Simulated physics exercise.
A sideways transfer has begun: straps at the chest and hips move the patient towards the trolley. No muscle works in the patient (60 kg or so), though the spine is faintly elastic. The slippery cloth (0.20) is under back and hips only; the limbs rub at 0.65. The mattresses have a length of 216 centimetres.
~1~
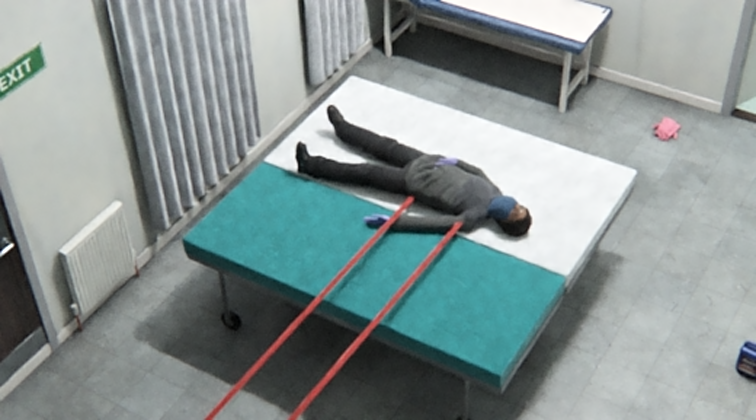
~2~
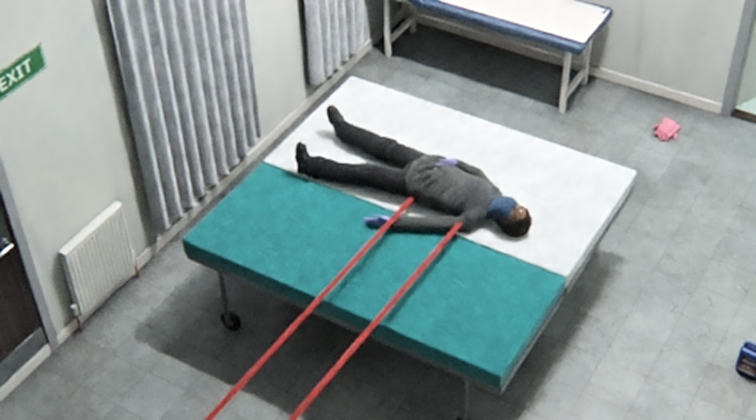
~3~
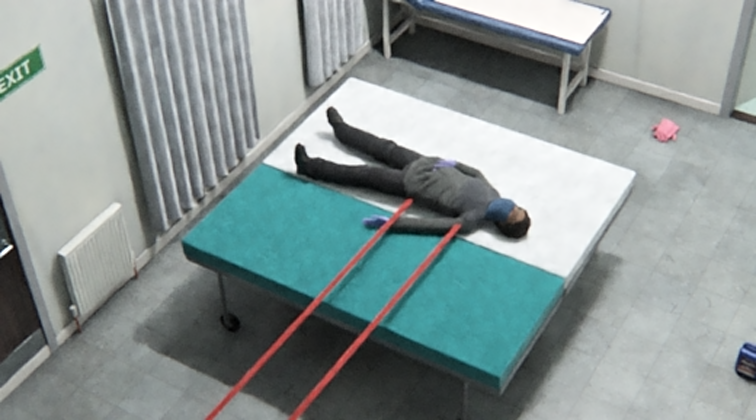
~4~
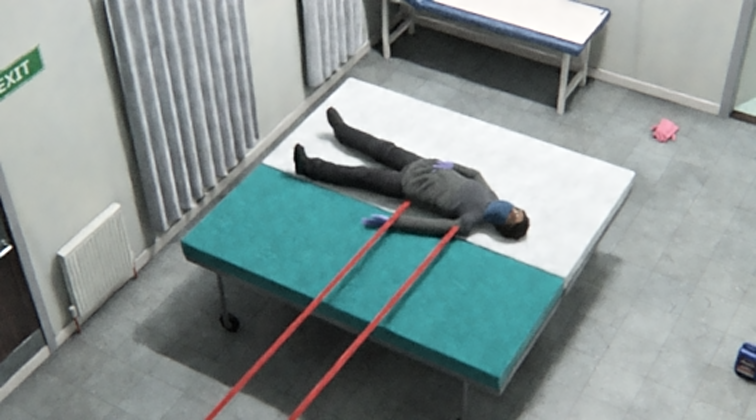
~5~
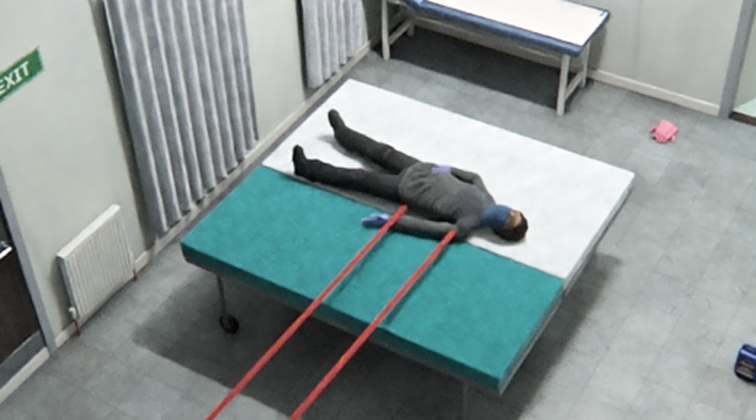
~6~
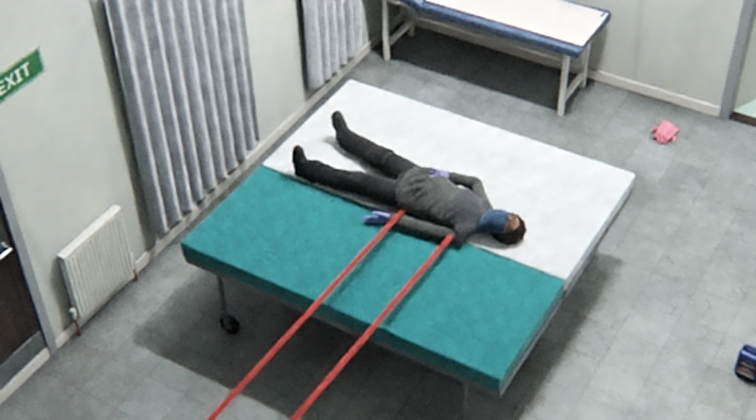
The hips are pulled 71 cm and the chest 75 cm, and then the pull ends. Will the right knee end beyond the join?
It ends up over the join.
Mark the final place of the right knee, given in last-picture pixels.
Roughly at (371, 207).
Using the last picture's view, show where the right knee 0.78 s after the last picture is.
At that moment it is roughly at (377, 188).
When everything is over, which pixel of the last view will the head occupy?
Around (461, 299).
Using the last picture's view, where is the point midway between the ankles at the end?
Estimate: About (343, 181).
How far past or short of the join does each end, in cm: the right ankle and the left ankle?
Right ankle 20 short, left ankle 8 past.
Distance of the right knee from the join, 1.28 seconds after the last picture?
About 6 cm past.
Then, 0.28 s after the last picture the right knee is 27 cm short of the join, near (382, 168) in the last picture's view; the left hand 17 cm past the join.
Then, 0.78 s after the last picture the right knee is 9 cm short of the join, near (377, 188) in the last picture's view; the left hand 40 cm past the join.
Then, 1.28 s after the last picture the right knee is 6 cm past the join, near (372, 203) in the last picture's view; the left hand 55 cm past the join.
When all is still, head crosses the join; left hand crosses the join; right hand crosses the join; left ankle crosses the join; right ankle stops short of the join; right knee crosses the join.
